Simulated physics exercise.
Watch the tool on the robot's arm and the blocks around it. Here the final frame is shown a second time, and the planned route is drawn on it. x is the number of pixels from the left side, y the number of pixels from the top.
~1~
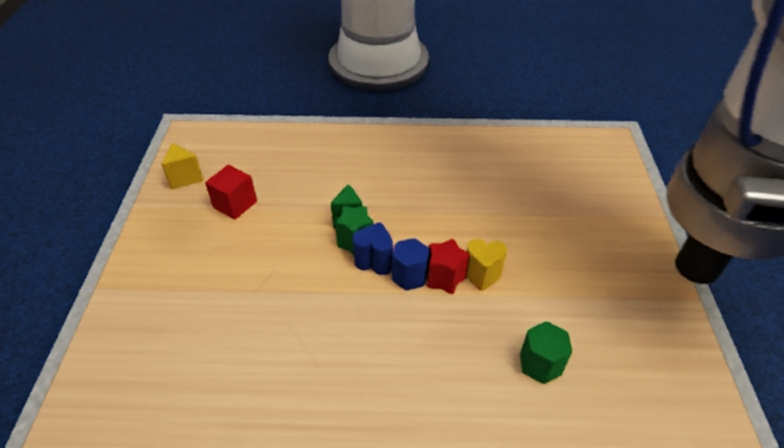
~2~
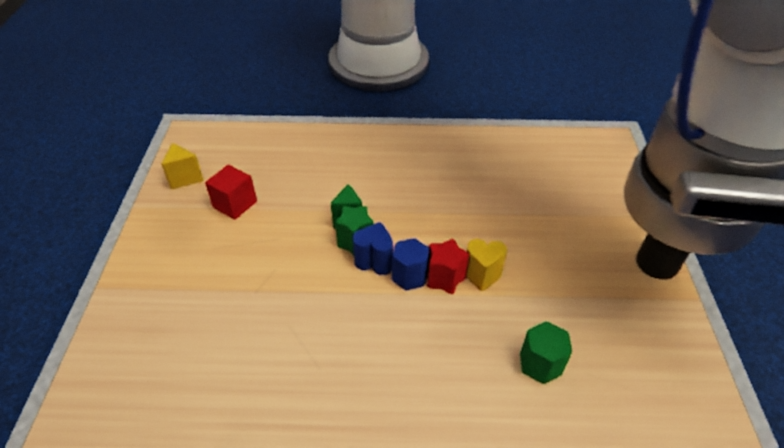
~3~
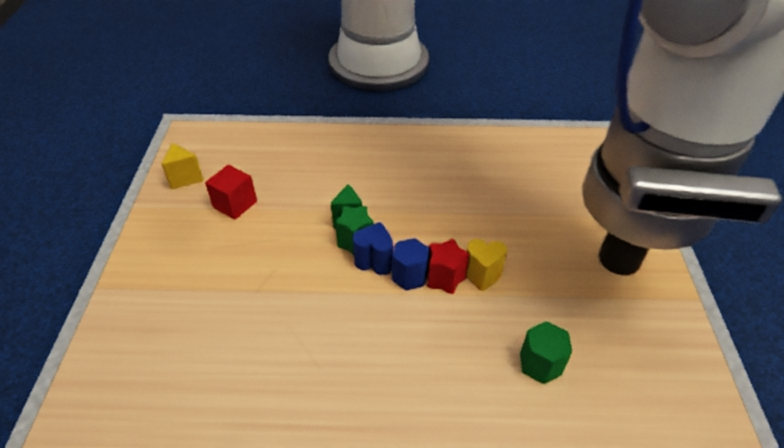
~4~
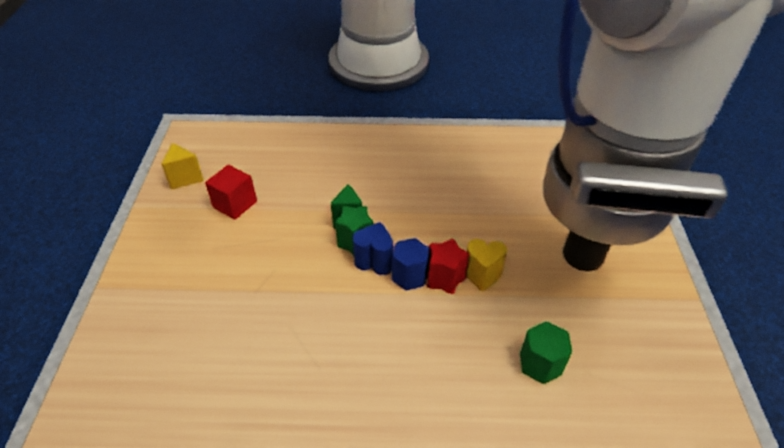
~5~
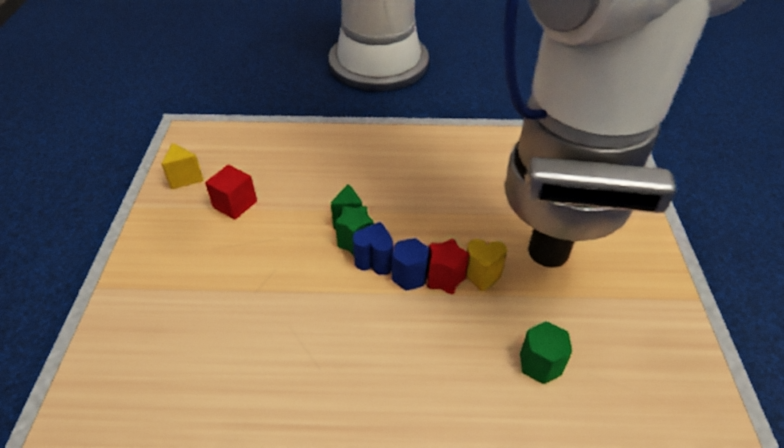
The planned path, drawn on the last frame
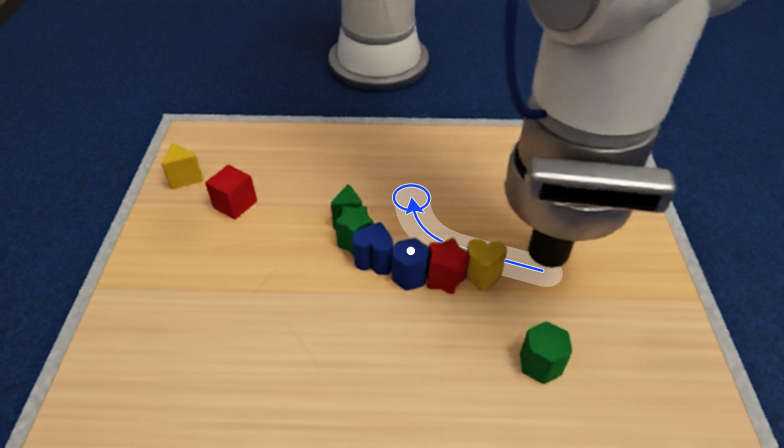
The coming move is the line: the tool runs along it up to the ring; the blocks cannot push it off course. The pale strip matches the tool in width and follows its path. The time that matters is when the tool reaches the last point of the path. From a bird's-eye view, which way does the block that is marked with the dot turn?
Verdict: Clockwise.
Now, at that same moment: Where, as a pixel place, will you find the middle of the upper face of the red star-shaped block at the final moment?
In the picture, it is at (433, 270).
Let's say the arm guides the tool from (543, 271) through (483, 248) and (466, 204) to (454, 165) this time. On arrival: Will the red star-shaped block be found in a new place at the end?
Going by the path, yes.
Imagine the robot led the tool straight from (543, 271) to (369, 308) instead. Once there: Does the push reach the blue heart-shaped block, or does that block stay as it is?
Once the path is done, it is somewhere new.
The drawn path runs from (543, 271) through (484, 255) and (431, 235) to (412, 198); the dot is on the blue six-sided block.
What follows on the original path. One third of the way, tool (486, 236); blue six-sided block (403, 254), turned 20° clockwise; red star-shaped block (435, 267), turned 30° clockwise; yellow heart-shaped block (470, 255), turned 65° anticlockwise.
Two thirds of the way, tool (432, 216); blue six-sided block (403, 254), turned 25° clockwise; red star-shaped block (433, 270), turned 35° clockwise; yellow heart-shaped block (465, 253), turned 100° anticlockwise.
At the end, tool (412, 179); blue heart-shaped block not moved; blue six-sided block (403, 254), turned 25° clockwise; red star-shaped block (433, 270), turned 35° clockwise; yellow heart-shaped block (465, 253), turned 100° anticlockwise.
